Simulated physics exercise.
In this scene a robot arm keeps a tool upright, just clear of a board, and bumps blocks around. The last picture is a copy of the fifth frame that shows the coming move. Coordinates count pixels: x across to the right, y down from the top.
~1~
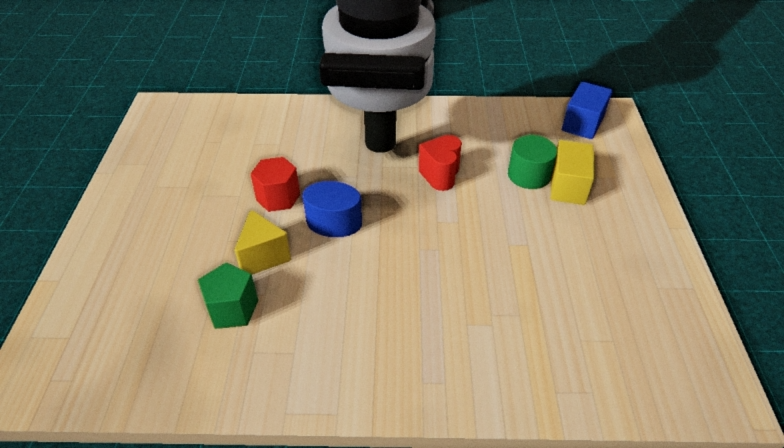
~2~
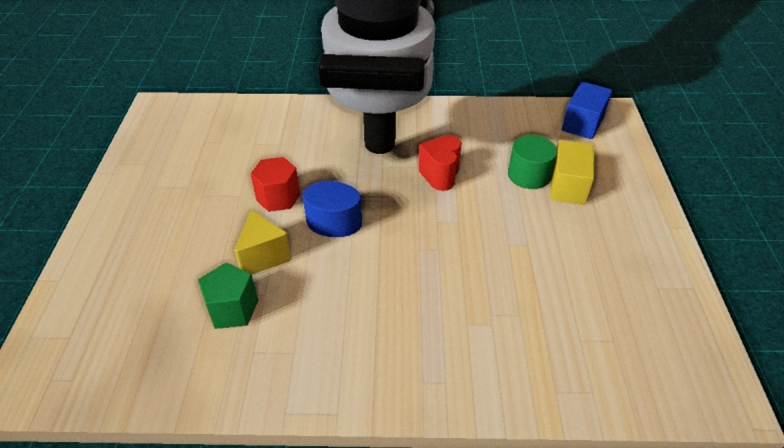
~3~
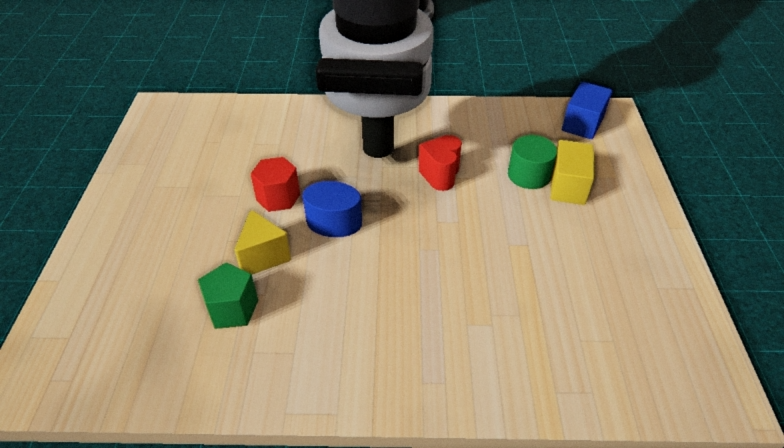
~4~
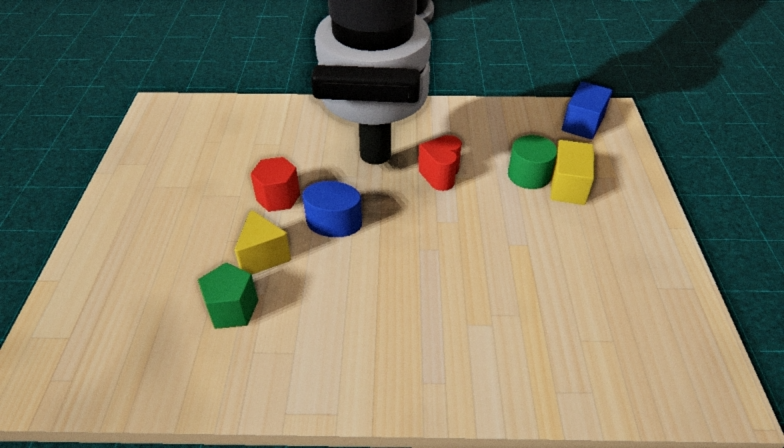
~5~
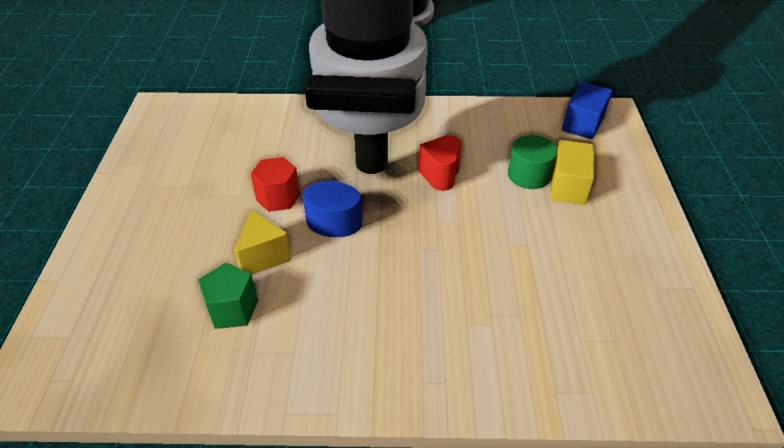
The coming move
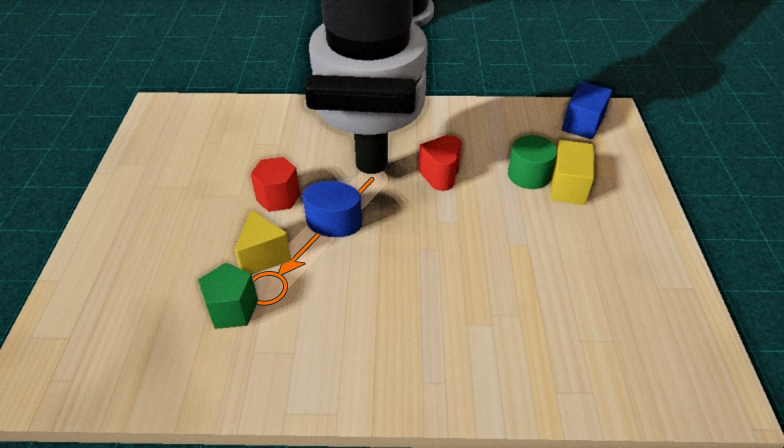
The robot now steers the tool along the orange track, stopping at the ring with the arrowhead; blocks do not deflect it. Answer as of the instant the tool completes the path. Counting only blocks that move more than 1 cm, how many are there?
I'm going with three or more.
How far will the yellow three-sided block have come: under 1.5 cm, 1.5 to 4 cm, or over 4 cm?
Displacement: 1.5 to 4 cm.
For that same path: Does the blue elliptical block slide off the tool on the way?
In short: No.
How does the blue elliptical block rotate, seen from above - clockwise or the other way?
It spins against the clock.
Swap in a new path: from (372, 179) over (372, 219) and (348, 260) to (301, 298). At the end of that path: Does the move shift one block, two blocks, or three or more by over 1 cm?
Displaced: One.
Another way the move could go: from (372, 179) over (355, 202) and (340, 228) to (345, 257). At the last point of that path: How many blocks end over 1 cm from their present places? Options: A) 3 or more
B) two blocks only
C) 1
C
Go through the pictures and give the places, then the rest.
In the first frame, lower end of the tool (381, 144), tops of blocks, green five-sided block (224, 283), yellow three-sided block (257, 231), red hexagon (273, 170), blue elliptical block (332, 195).
In the second frame, tool (380, 145), blocks as before.
In the third frame, tool (378, 149), blocks as before.
In the fourth frame, tool (376, 155), blocks as before.
In the fifth frame, tool (372, 164), green five-sided block (224, 283), yellow three-sided block (257, 231), red hexagon (273, 170), blue elliptical block (332, 195).
The drawn path runs from (372, 179) to (267, 288).
The first path, step by step. One third of the way, tool (340, 196); blue elliptical block (318, 209).
Two thirds of the way, tool (303, 233); yellow three-sided block (235, 245), turned 55° clockwise; blue elliptical block (283, 251), turned 15° anticlockwise.
At the end, tool (263, 273); green five-sided block (202, 301), turned 55° clockwise; yellow three-sided block (231, 247), turned 70° clockwise; red hexagon not moved; blue elliptical block (260, 298), turned 45° anticlockwise.
